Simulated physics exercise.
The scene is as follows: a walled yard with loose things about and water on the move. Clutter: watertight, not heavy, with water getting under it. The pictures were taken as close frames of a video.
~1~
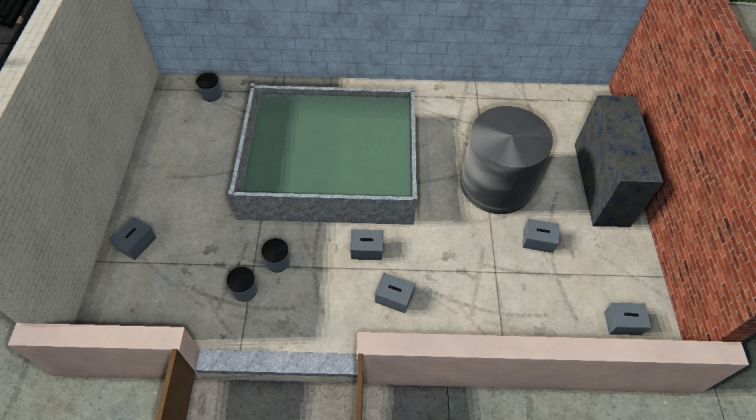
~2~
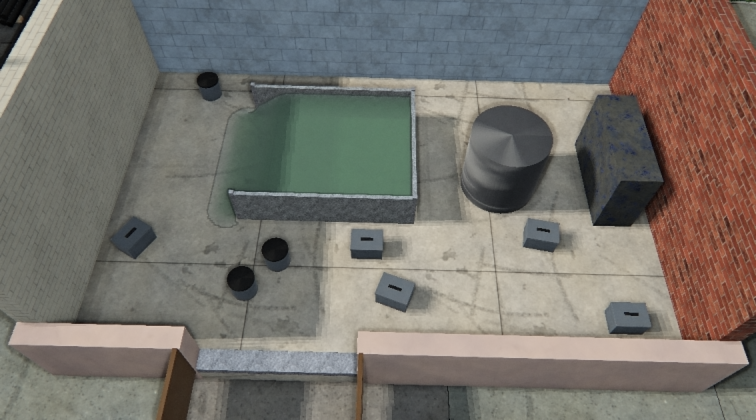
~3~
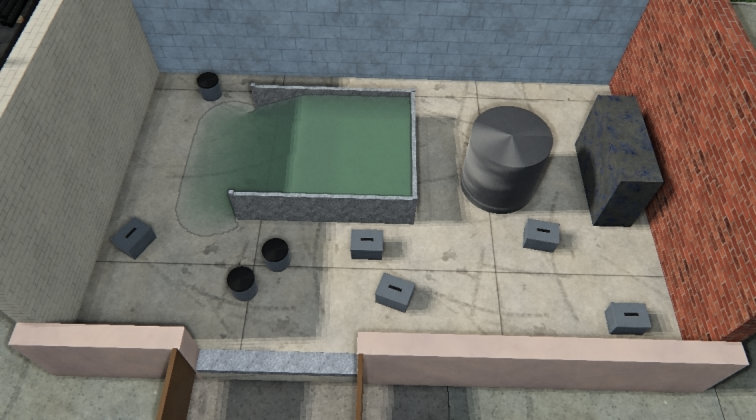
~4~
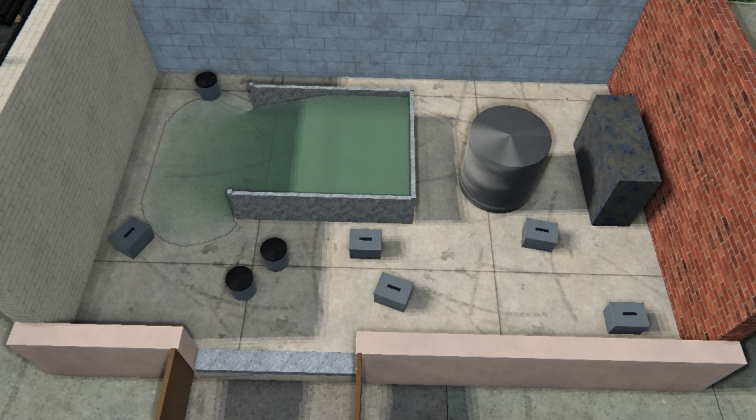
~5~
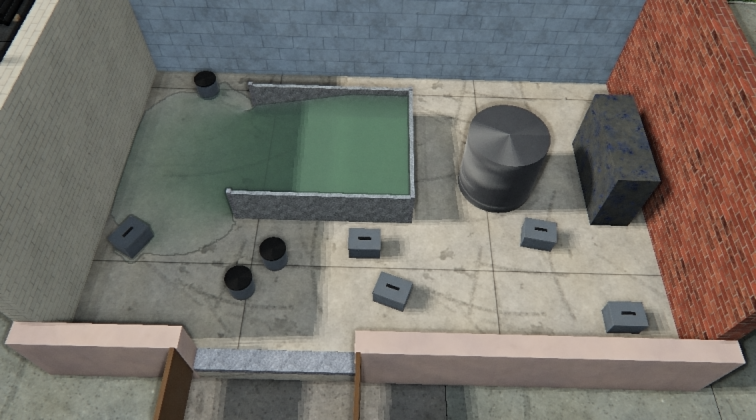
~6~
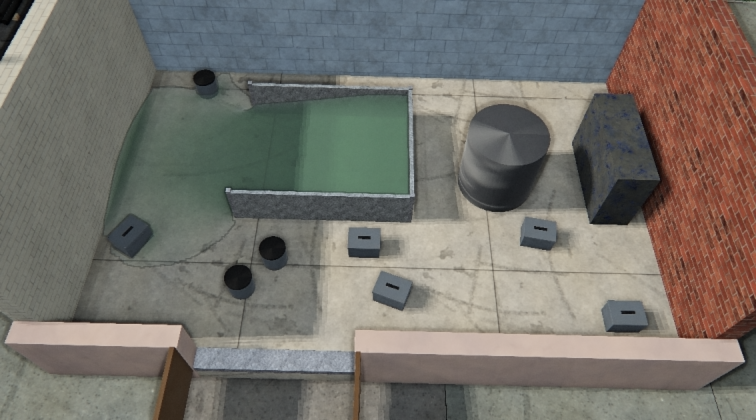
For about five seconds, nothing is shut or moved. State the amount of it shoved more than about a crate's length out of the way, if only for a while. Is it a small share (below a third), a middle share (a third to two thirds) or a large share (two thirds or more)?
A middle share, a third to two thirds.
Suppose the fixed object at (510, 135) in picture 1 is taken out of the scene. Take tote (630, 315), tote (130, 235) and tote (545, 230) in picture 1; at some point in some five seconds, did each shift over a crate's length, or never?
The first remained nearby, the second traveled far, and the third remained nearby.
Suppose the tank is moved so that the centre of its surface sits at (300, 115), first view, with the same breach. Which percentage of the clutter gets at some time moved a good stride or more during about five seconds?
I'd put it close to 50 percent.
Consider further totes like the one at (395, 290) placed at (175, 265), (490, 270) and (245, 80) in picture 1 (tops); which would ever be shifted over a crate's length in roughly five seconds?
In sequence: Pushed clear, doesn't go far, pushed clear.
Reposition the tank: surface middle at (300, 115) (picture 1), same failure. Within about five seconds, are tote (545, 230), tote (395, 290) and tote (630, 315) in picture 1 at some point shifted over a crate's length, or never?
Result per object - stayed close, stayed close, stayed close.
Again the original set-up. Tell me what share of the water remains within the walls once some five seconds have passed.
Something like 96 per cent, give or take.
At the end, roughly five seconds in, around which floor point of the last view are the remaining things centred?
Average floor point: Approx. (443, 244).
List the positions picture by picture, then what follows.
A pail at (207, 80), on the bottom; a tote at (543, 231), on the bottom; 0 of 8 have shifted, in the first picture.
A pail at (207, 79), on the bottom; a tote at (543, 230) rests on the ground; 0 of 8 have shifted, in the second picture.
A pail at (207, 80), on the bottom; a tote at (543, 231), on the bottom; 0 of 8 have shifted, in the third picture.
A pail at (206, 79) rests on the ground; a tote at (542, 230) rests on the ground; 0 of 8 have shifted, in the fourth picture.
A pail at (205, 78) rests on the ground; a tote at (541, 230), on the bottom; 0 of 8 have shifted, in the fifth picture.
A pail at (204, 77) rests on the ground; a tote at (540, 229) rests on the ground; 0 of 8 have shifted, in the sixth picture.
A moment on, 0 of 8 are well off their spots; 0 afloat.
Next, 1 of 8 are well off their spots; 2 afloat.
Later, 2 of 8 are well off their spots; 0 afloat.
In the end, 4 of 8 are well off their spots, and 4 have been at some point; 2 afloat.
